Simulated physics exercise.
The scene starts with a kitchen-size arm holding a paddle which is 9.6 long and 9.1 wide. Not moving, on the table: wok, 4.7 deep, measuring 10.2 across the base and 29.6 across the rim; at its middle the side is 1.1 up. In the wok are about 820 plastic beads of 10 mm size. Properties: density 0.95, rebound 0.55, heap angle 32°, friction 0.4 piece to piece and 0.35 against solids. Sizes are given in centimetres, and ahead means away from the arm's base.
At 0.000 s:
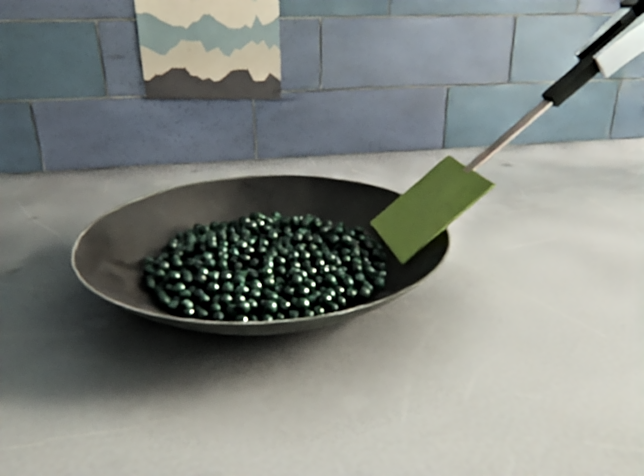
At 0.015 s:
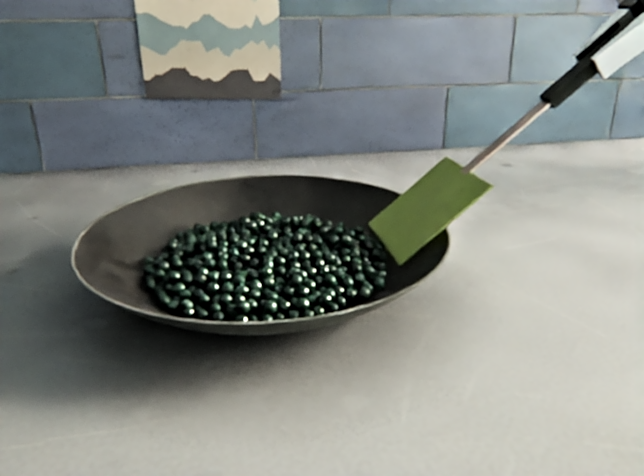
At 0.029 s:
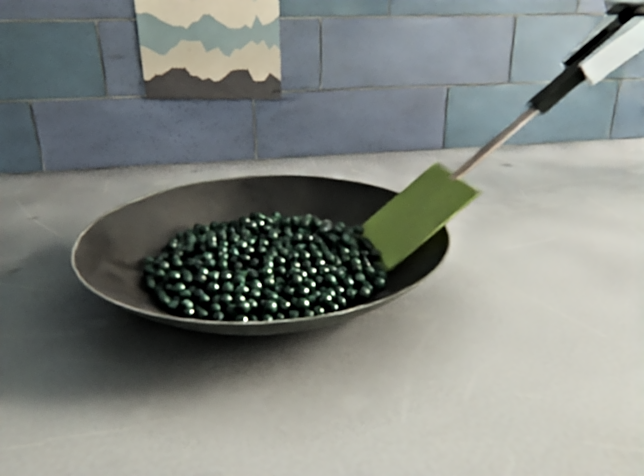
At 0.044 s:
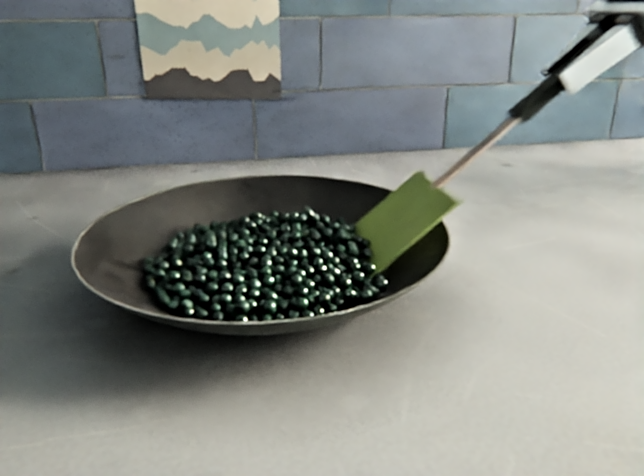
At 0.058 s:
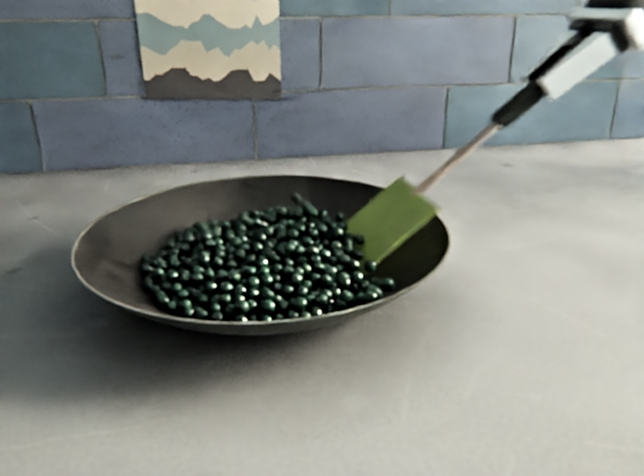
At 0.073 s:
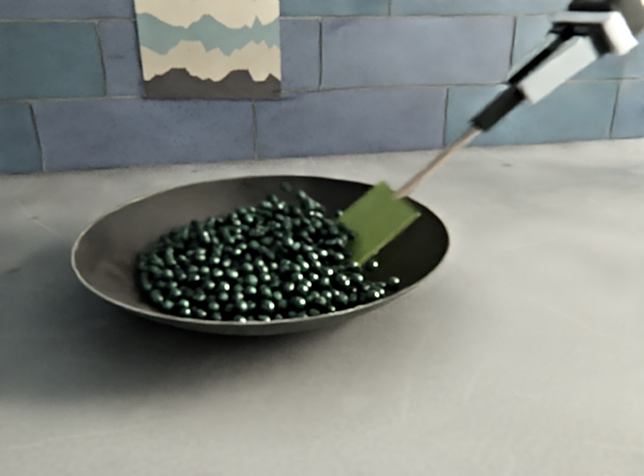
A green paddle on a robotic arm pushes dark green beads leftward in a wok.
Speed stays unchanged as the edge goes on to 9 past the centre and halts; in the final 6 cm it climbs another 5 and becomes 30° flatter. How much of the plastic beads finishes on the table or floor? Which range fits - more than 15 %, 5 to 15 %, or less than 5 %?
The range that fits is more than 15 %.
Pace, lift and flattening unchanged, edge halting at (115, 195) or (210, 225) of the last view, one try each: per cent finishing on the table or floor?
Some 35 and 10 per cent.
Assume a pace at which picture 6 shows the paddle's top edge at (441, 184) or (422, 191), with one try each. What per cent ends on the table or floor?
First try around 5 %, second try around 15 %.
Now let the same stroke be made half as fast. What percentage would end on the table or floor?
Estimate: Near 10 %.
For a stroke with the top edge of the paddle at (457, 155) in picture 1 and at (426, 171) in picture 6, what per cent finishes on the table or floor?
Off the vessel, on the table or floor: Some 5 percent.
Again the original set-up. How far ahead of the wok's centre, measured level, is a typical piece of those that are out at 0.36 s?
Some 24 centimetres ahead.
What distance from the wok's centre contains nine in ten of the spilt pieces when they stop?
It comes out at close to 85 centimetres.
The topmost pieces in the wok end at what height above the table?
About 4.5 centimetres.
After 0.11 s, sloping 40°, highest piece 7 above the table; 825 in the wok.
After 0.15 s, sloping 32°, highest piece 7 above the table; 824 in the wok, 1 on the blade or in flight.
After 0.36 s, sloping 10°, highest piece 12 above the table; 590 in the wok, 115 on the table or floor, 120 on the blade or in flight.
After 1.41 s, sloping 10°, highest piece 4 above the table; 590 in the wok, 235 on the table or floor.
In the end, 590 in the wok, 235 on the table or floor. That is 28 % on the table or floor.
